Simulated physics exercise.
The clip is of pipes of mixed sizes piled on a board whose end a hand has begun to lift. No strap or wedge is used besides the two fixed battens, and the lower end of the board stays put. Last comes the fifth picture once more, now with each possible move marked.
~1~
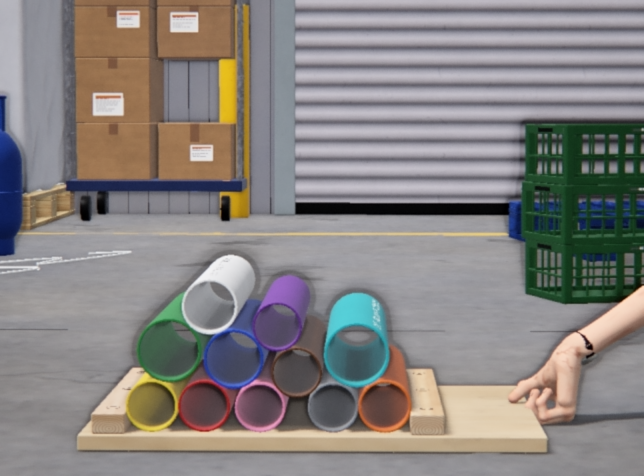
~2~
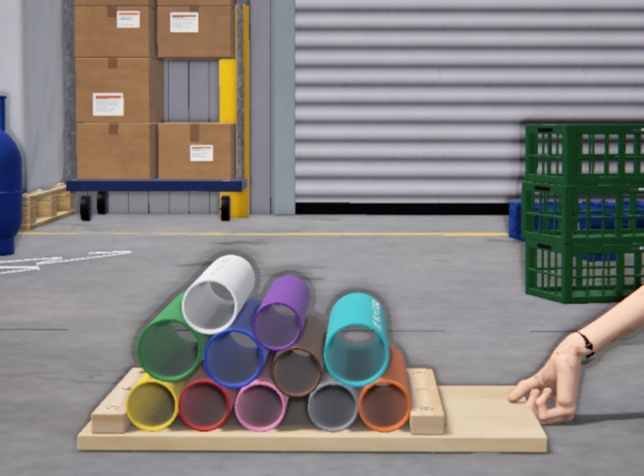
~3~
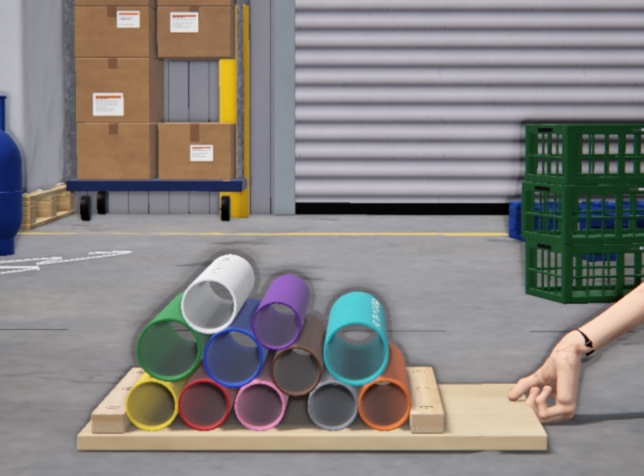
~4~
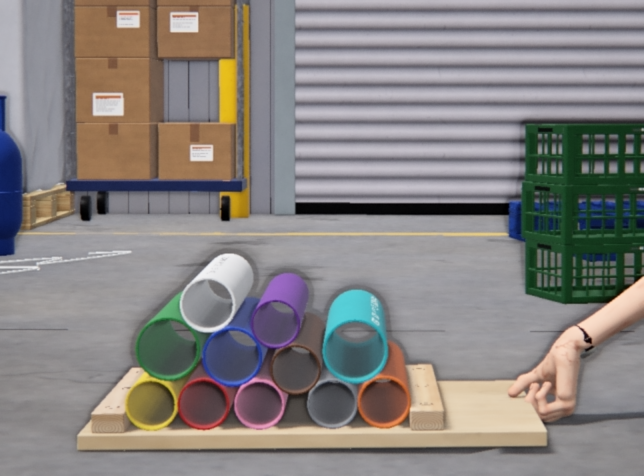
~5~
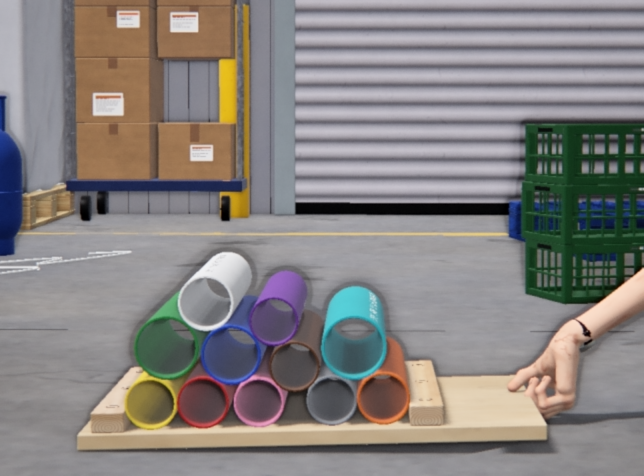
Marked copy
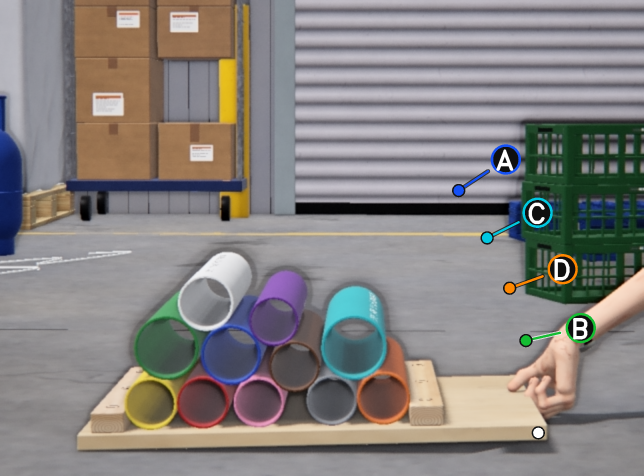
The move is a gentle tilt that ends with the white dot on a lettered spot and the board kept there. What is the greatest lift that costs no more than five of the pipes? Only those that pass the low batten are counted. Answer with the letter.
Lift it to D and no more.
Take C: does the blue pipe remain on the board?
No.
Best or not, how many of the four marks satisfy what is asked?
The number is two.
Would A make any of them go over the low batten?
Yes.
On the copy, A at (459, 191); B at (526, 340); C at (487, 238); D at (510, 288); the white dot at (538, 433).
On D. First, board at 14°.
Then, board at 20°.
Finally, board at 20°, two over the low batten (green, white).
By contrast, A six over the low batten; B none over the low batten; C six over the low batten.
